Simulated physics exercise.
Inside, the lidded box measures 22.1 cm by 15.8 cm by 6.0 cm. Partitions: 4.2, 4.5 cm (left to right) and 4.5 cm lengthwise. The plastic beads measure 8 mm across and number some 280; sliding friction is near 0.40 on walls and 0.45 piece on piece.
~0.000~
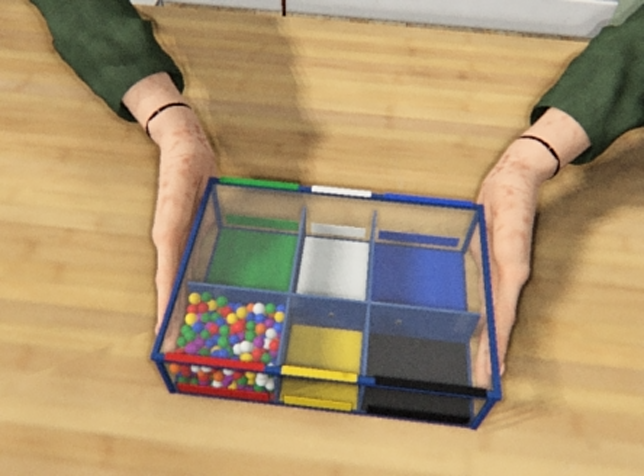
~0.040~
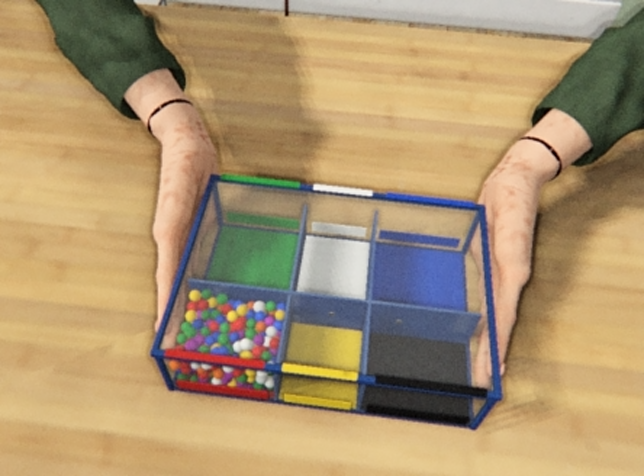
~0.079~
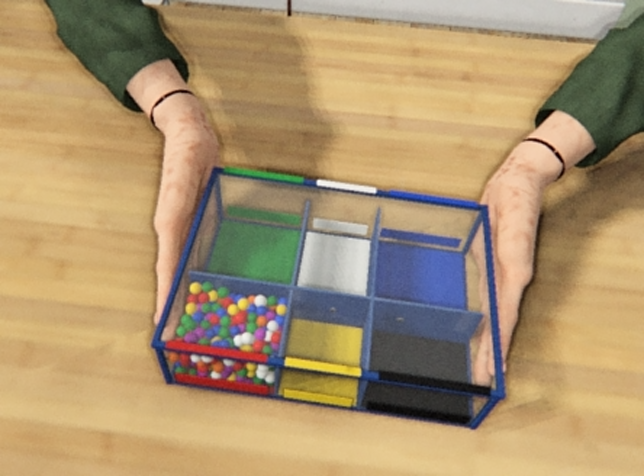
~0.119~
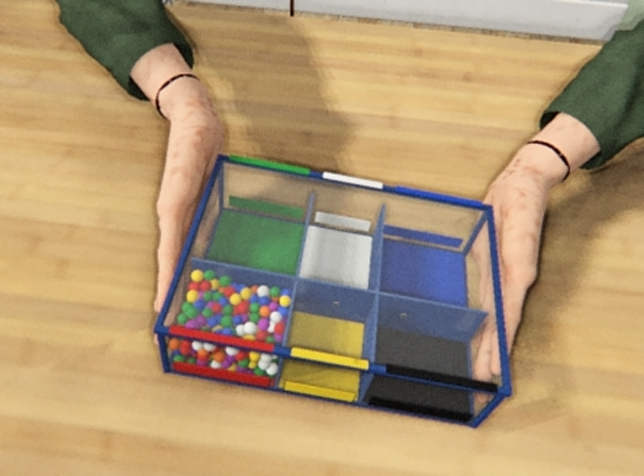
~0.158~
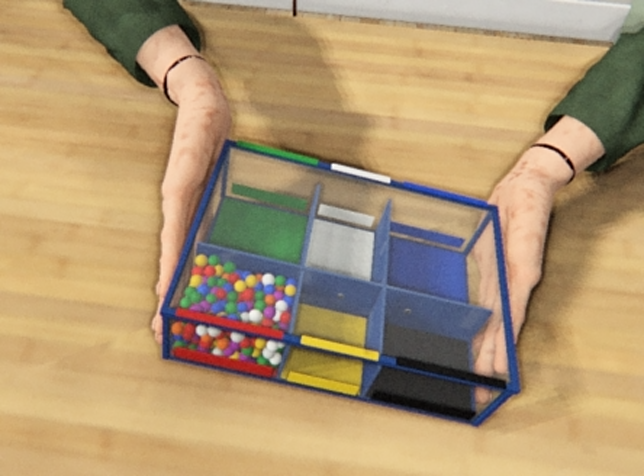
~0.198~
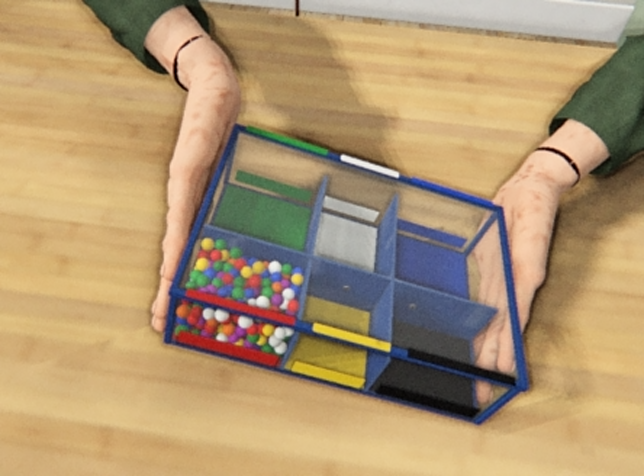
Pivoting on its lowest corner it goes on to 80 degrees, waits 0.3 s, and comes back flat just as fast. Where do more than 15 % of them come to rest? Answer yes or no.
Red yes, blue yes, green no, yellow no, white no, black no.
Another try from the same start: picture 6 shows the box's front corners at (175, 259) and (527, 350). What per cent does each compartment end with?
Red 80, blue 10, green 5, yellow 5, white 10, black 0.
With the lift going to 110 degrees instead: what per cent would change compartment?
About 70 per cent.
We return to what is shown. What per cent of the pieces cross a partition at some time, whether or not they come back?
Roughly 40 per cent.
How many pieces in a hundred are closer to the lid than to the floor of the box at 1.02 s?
About 50 per cent.
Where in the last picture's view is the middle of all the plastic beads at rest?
Around (277, 334).
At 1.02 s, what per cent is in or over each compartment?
Red 65, blue 15, green 0, yellow 10, white 5, black 5.
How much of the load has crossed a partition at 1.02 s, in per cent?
About 35 per cent.
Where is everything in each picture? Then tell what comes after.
The first picture shows box tilt 0 degrees, front corners at (158, 354) and (494, 393); red 100 %.
The second picture shows box tilt 1 degrees, front corners at (158, 351) and (495, 393).
The third picture shows box tilt 3 degrees, front corners at (159, 342) and (498, 392).
The fourth picture shows box tilt 6 degrees, front corners at (162, 328) and (504, 389), lowest corner right back.
The fifth picture shows box tilt 11 degrees, front corners at (168, 309) and (512, 386), lowest corner right back.
The sixth picture shows box tilt 15 degrees, front corners at (177, 290) and (520, 383), lowest corner right back; red 100 %. Its pace works out near 110 degrees a second.
Then, at 1.02 s, tilt 80 degrees; red 65 %, blue 15 %, yellow 10 %, white 5 %, black 5 %.
After 1.57 s, tilt 43 degrees; red 60 %, blue 25 %, yellow 10 %, white 5 %, black 5 %.
After 2.18 s, tilt 0 degrees; red 60 %, blue 25 %, yellow 10 %, white 5 %, black 5 %.
At rest (2.7 s), red 60 %, blue 25 %, green 0 %, yellow 10 %, white 5 %, black 5 %.
